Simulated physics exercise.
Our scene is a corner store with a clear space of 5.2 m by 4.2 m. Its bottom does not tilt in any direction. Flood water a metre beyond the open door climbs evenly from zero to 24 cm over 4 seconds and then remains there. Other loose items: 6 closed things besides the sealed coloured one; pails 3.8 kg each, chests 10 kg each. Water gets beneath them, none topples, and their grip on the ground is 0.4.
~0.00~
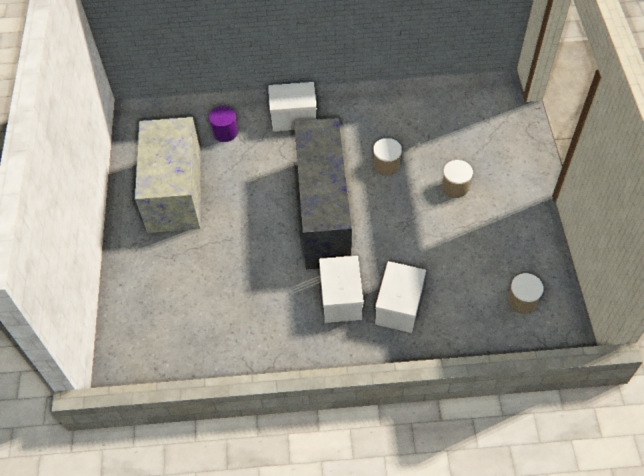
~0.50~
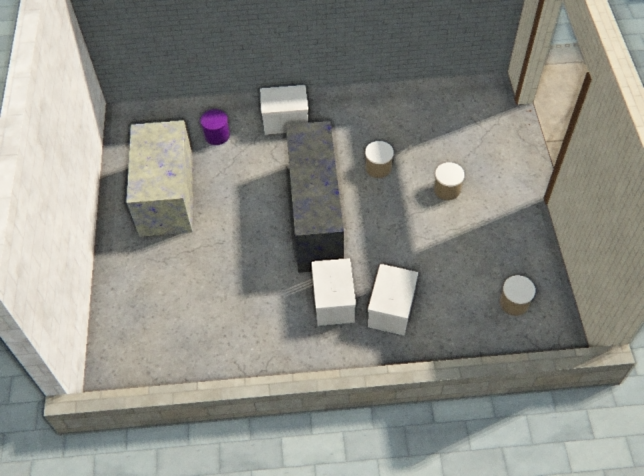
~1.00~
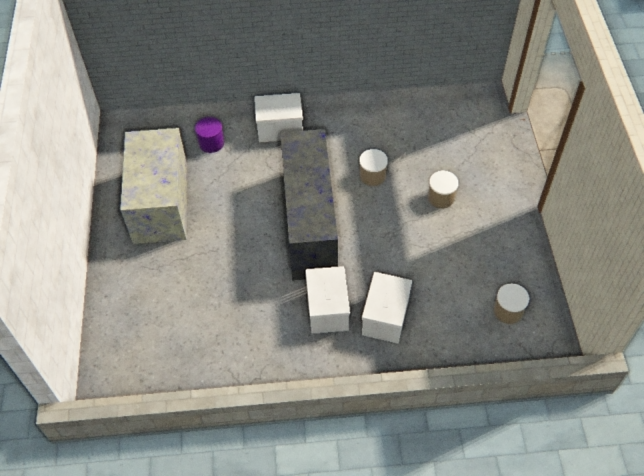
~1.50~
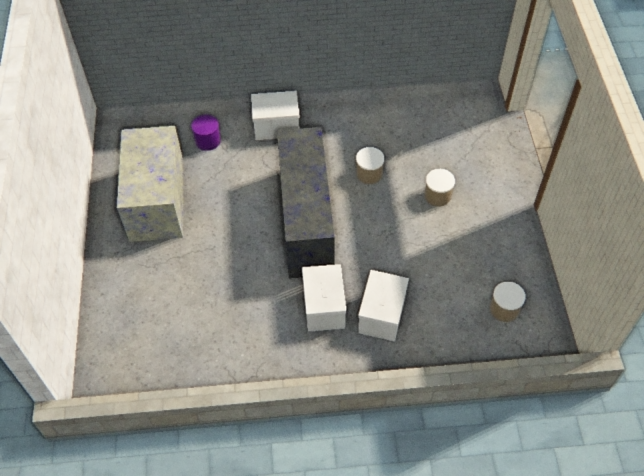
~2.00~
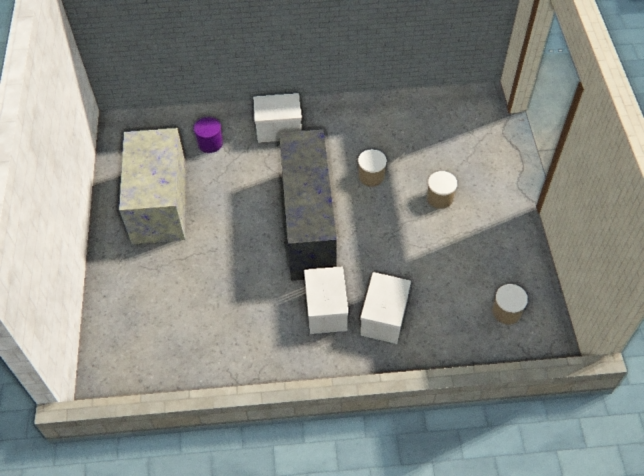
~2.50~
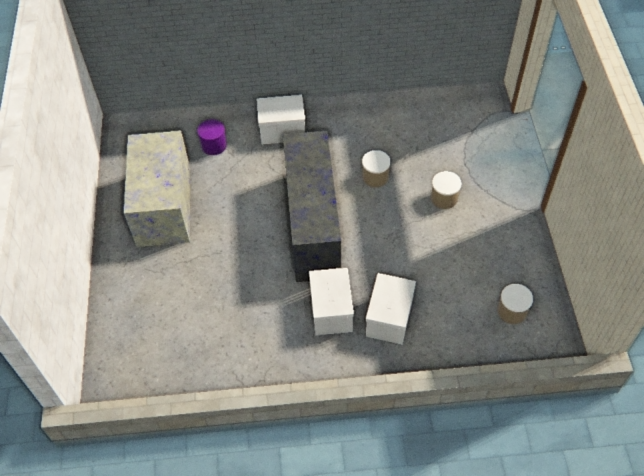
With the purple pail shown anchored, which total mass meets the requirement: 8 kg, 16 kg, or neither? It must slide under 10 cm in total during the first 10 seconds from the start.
Neither figure is adequate.
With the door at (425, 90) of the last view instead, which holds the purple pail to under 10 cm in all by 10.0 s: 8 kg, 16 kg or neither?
Answer: The lower mass works.
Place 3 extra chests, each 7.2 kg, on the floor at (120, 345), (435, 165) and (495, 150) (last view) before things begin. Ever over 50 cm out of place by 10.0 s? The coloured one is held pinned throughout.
Taking them in turn, the first is inside the line, the second beyond the line and the third beyond the line.
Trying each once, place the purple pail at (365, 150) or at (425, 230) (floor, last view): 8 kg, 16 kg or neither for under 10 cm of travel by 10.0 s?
Log: Try 1 neither pick works; try 2 the heavier pick is required.
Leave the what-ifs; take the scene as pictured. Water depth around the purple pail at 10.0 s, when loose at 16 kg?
About 11 cm.
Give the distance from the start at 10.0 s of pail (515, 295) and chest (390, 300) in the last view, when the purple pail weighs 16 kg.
60 cm, 200 cm.
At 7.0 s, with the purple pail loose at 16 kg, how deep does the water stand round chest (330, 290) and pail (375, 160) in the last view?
I'd put it at 2 cm and 10 cm respectively.
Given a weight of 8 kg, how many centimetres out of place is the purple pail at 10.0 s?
I'd put it at roughly 250 cm.
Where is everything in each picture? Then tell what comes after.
The purple pail at (222, 116) rests on the ground; water covers 0.0 m2; 0 of 7 have shifted, in the first frame.
The purple pail at (214, 119), on the bottom; 0.0 m2 under water; 0 of 7 have shifted, in the second frame.
The purple pail at (208, 127) rests on the ground; 0.0 m2 under water; 0 of 7 have shifted, in the third frame.
The purple pail at (205, 125) rests on the ground; 0.0 m2 under water; 0 of 7 have shifted, in the fourth frame.
The purple pail at (207, 127) rests on the ground; water covers 0.1 m2; 0 of 7 have shifted, in the fifth frame.
The purple pail at (211, 130), on the bottom; 0.8 m2 under water; 0 of 7 have shifted, in the sixth frame.
After 3.5 s the purple pail would be 0 cm from its start with 8 kg and 0 cm from its start with 16 kg; 0 cm of water round it then.
After 4.5 s the purple pail would be 0 cm from its start with 8 kg and 0 cm from its start with 16 kg; 0 cm of water round it then.
After 7.0 s the purple pail would be 107 cm from its start with 8 kg and 24 cm from its start with 16 kg; 8 cm of water round it then.
After 10.0 s the purple pail would be 262 cm from its start with 8 kg and 24 cm from its start with 16 kg; 11 cm of water round it then.
